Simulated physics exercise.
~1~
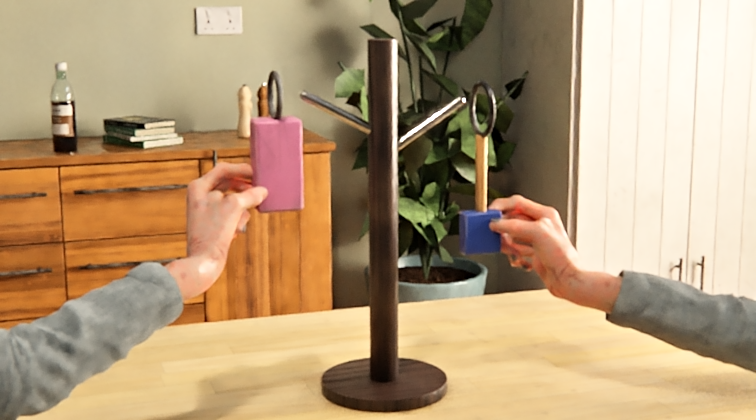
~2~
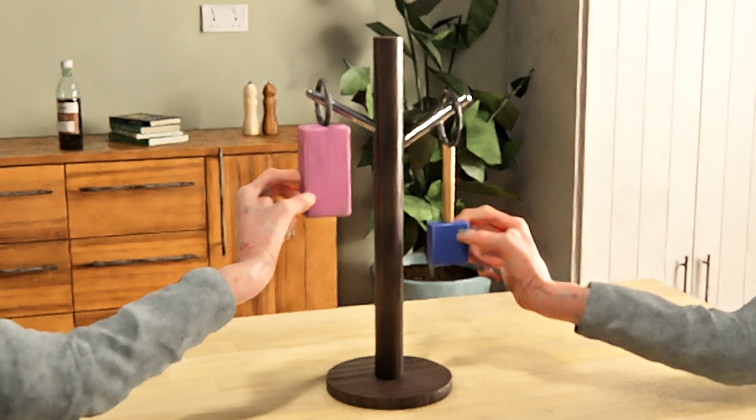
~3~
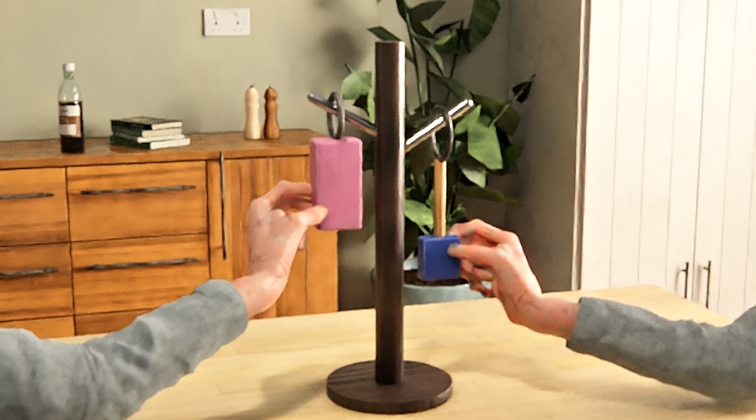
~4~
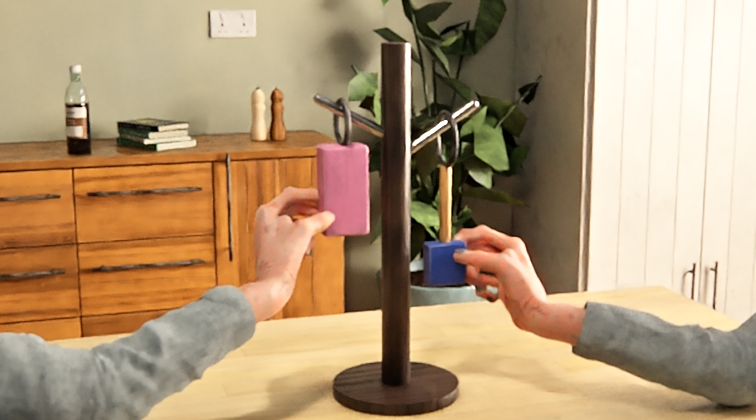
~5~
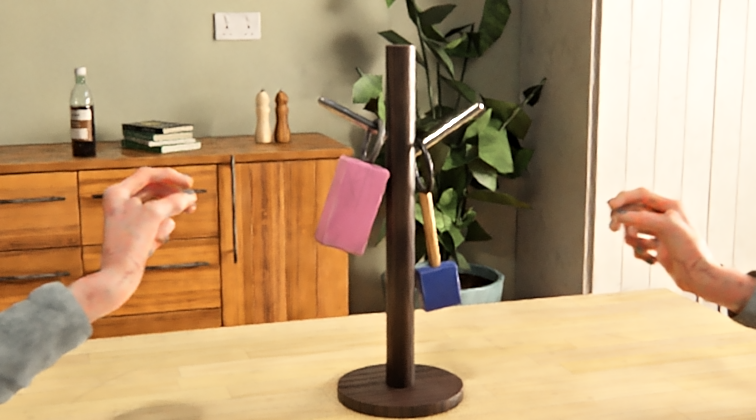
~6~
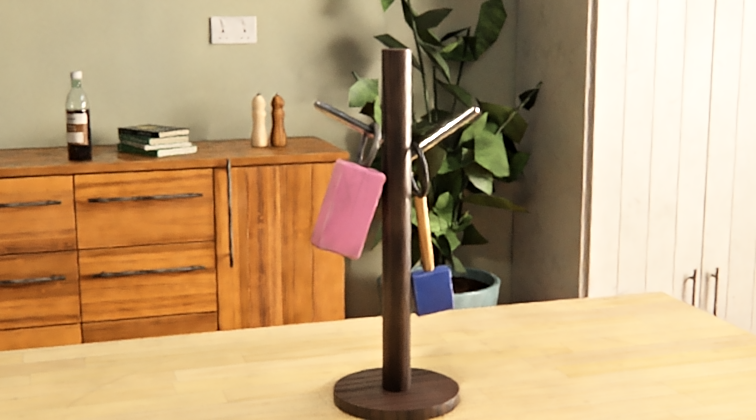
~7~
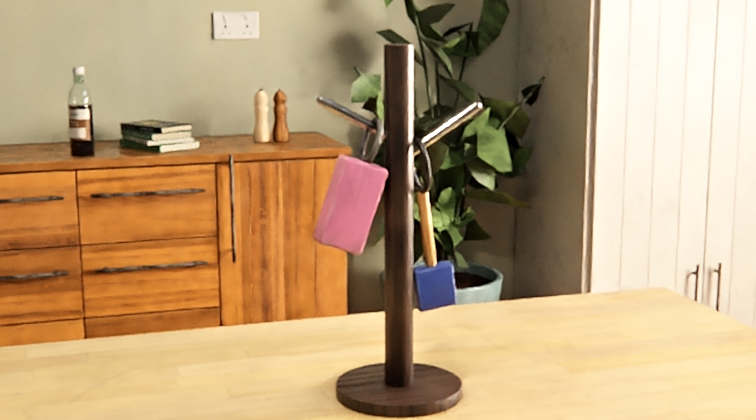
The clip shows two hands bringing a pink pouch and a blue brush, each with a ring, inward onto the two pegs of a dark wooden stand on a table. The hands let go and withdraw, and both items stay hanging, slightly tilted.
